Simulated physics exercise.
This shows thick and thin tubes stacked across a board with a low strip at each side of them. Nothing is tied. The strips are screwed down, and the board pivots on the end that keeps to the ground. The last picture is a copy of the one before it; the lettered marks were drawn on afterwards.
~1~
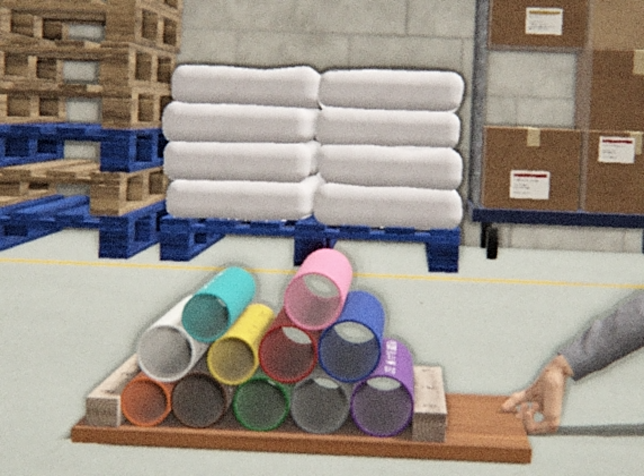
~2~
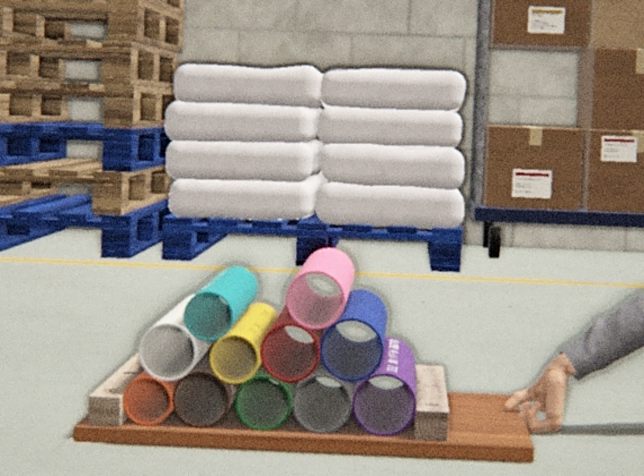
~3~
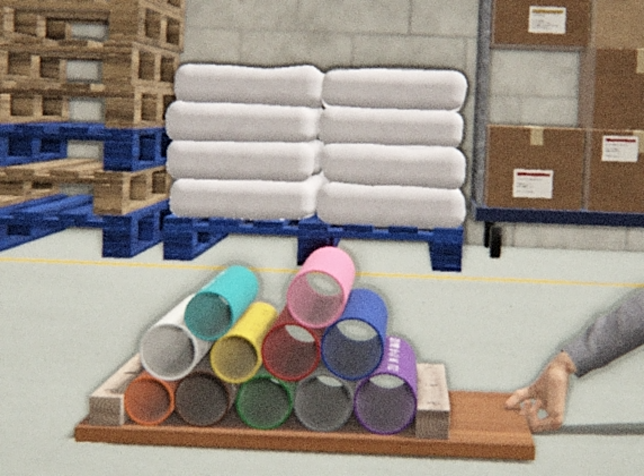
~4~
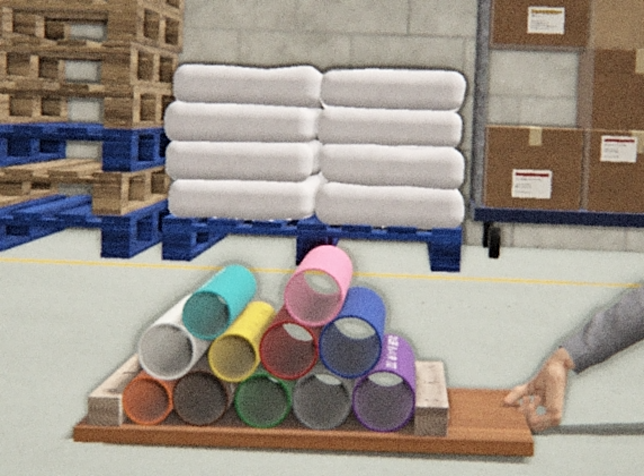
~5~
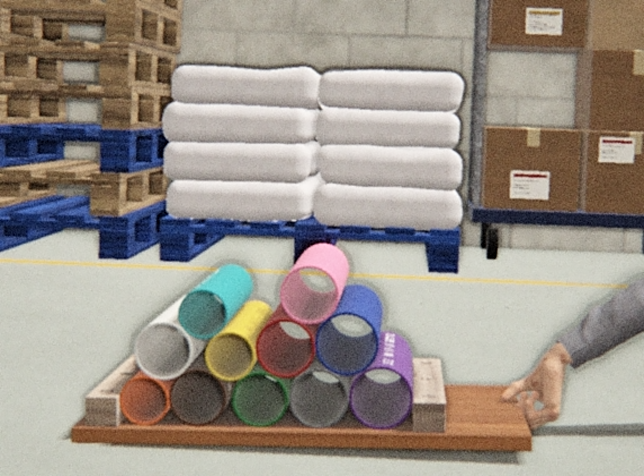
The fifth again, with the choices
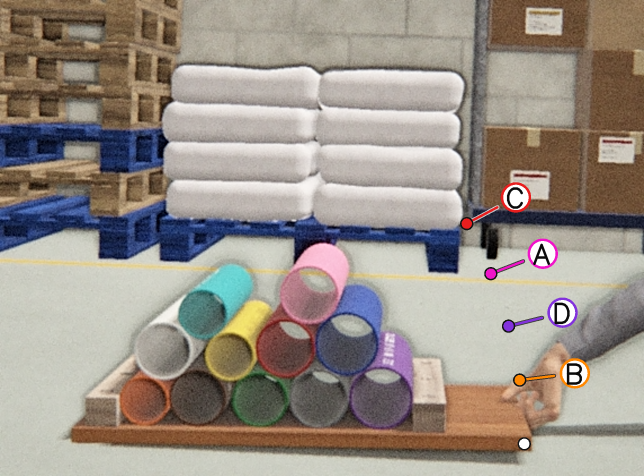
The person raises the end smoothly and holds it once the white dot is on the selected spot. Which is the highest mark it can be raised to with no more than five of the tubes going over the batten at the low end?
At most to A.
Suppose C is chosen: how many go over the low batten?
With C, six.
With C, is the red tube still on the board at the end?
No.
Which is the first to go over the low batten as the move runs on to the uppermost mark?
It is the white one.
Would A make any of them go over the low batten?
At A: Yes.
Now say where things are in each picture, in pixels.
White tube (166, 353); yellow tube (233, 360); red tube (287, 354), in the first frame.
Red tube (290, 352); pink tube (316, 300), in the second frame.
Board (313, 402); purple tube (385, 403); brown tube (202, 399), in the third frame.
Board (312, 400); orange tube (147, 401); brown tube (200, 398), in the fourth frame.
Board (309, 398); orange tube (145, 401); brown tube (197, 397), in the fifth frame.
On the marked copy, A at (491, 273); B at (520, 380); C at (467, 223); D at (509, 326); the white dot at (524, 444).
Taking A. A third of the way, board at 17°.
Two thirds of the way, board at 24°.
When it is over, board at 24°, three over the low batten (white, pink, turquoise).
As for the rest, B none over the low batten; C six over the low batten; D two over the low batten (white, turquoise).
